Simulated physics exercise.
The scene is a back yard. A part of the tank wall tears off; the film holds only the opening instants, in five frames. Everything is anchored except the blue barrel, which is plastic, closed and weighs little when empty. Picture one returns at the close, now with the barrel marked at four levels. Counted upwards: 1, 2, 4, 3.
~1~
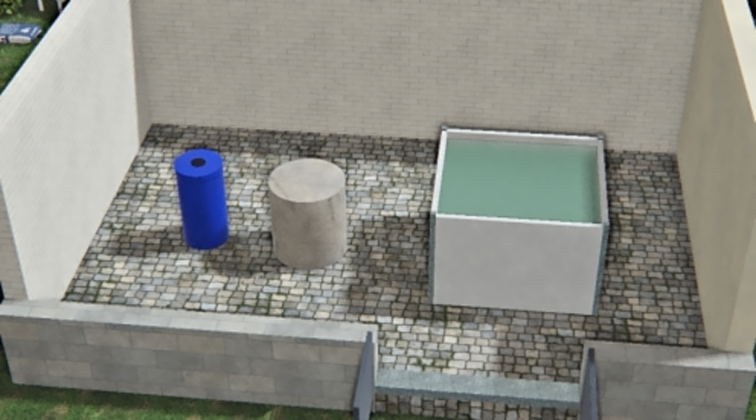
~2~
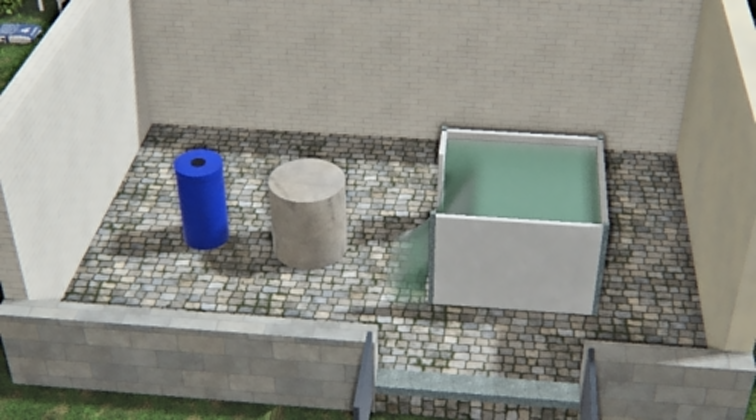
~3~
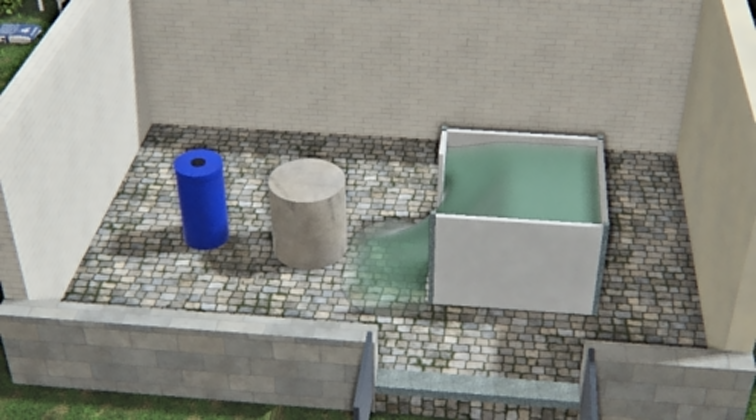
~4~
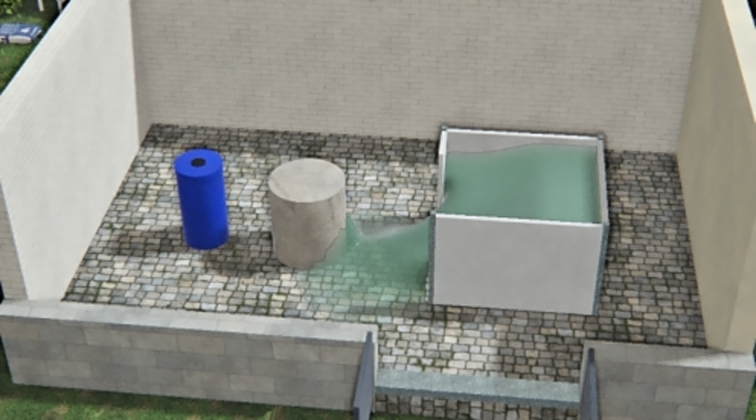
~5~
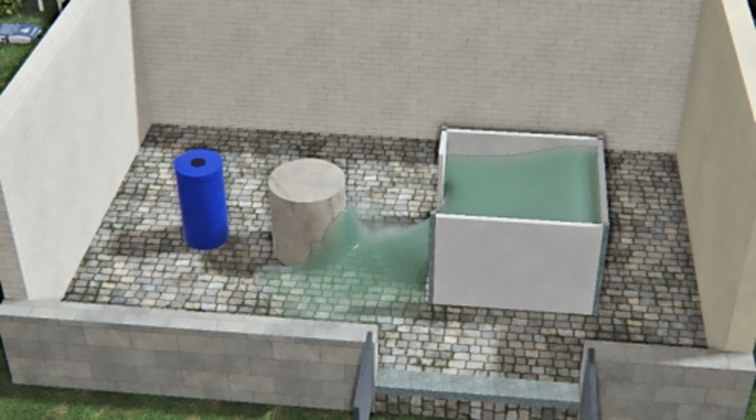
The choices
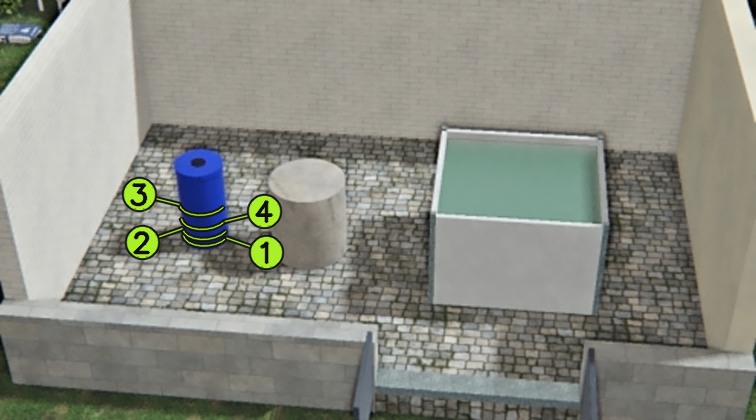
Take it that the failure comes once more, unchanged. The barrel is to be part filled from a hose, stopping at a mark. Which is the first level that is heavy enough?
Mark 2 just does it.
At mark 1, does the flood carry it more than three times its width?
No.
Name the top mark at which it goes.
Mark 1.
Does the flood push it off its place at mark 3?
No, not at all.
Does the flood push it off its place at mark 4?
No.
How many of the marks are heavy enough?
Three of the four.
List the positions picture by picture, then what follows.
The first frame shows lid of the blue barrel at (198, 163); tank full, its middle at (520, 182); open gate at (480, 337).
In the second frame, 2 % of the ground under water, its edge towards the barrel at (400, 243).
In the third frame, 5 % of the ground under water, its edge towards the barrel at (357, 271).
In the fourth frame, 8 % of the ground under water, its edge towards the barrel at (312, 278).
The fifth frame shows lid of the blue barrel at (198, 163); 11 % of the ground under water, its edge towards the barrel at (272, 268).
In lime, 1 at (201, 245); 2 at (200, 239); 3 at (197, 215); 4 at (199, 229); from the bottom up 1, 2, 4, 3.
Choosing 1, it is pushed about twice its own width away.
Choosing 2, it does not move.
Choosing 3, it does not move.
Choosing 4, it does not move.
